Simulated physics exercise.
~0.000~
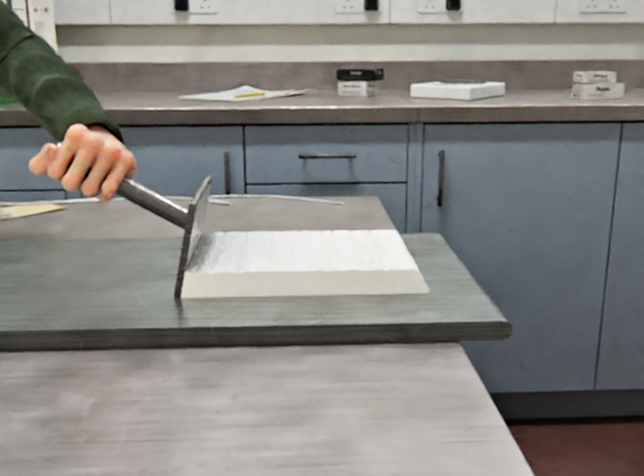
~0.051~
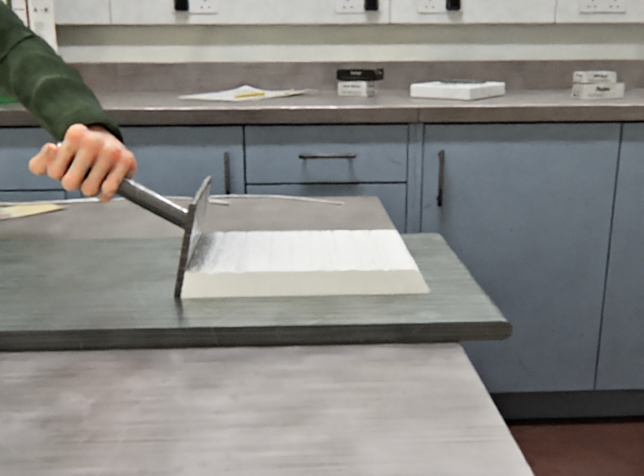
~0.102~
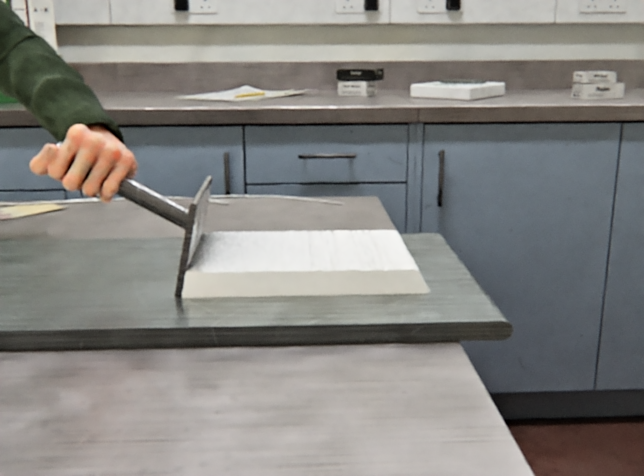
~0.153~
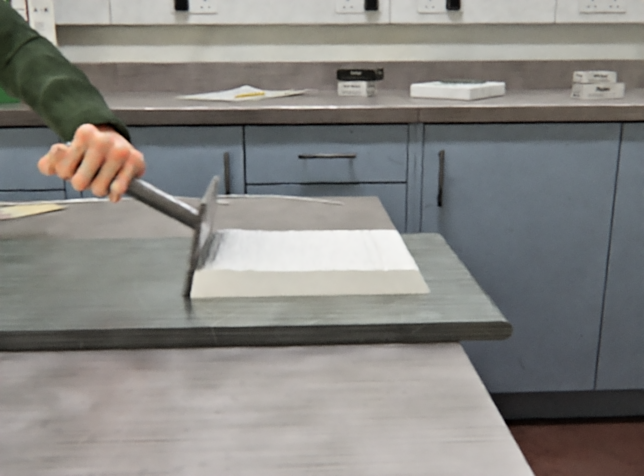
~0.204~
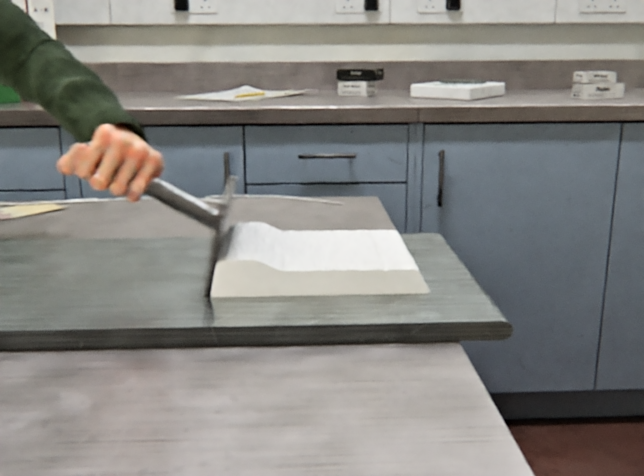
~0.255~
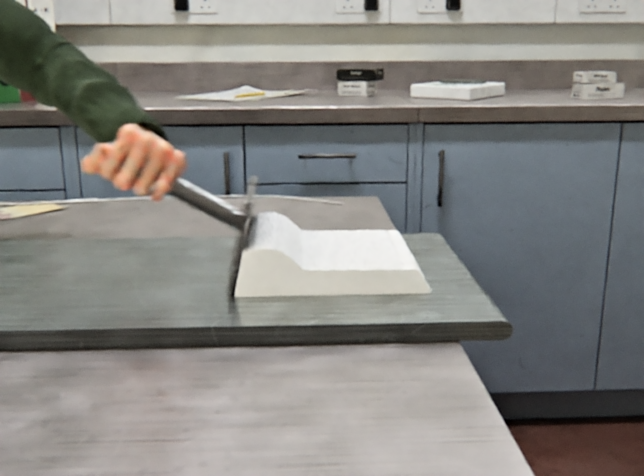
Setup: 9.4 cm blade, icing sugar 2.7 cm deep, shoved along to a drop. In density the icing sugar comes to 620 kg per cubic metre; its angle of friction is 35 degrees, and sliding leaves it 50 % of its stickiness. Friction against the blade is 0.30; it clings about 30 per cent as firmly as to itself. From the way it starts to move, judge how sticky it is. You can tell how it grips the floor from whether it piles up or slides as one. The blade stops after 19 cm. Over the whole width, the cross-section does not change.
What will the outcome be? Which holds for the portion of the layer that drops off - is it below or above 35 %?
Of the two, below.
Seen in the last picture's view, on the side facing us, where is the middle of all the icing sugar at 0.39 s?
Roughly at (373, 276).
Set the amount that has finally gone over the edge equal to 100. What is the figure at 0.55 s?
Value noted: About 0 per cent.
After 0.39 s, 0 % has gone over the edge.
After 0.55 s, 0 % has gone over the edge.
After 0.72 s, 24 % has gone over the edge.
After 0.88 s, 24 % has gone over the edge.
After 1.02 s, at the end, 24 % has gone over the edge.
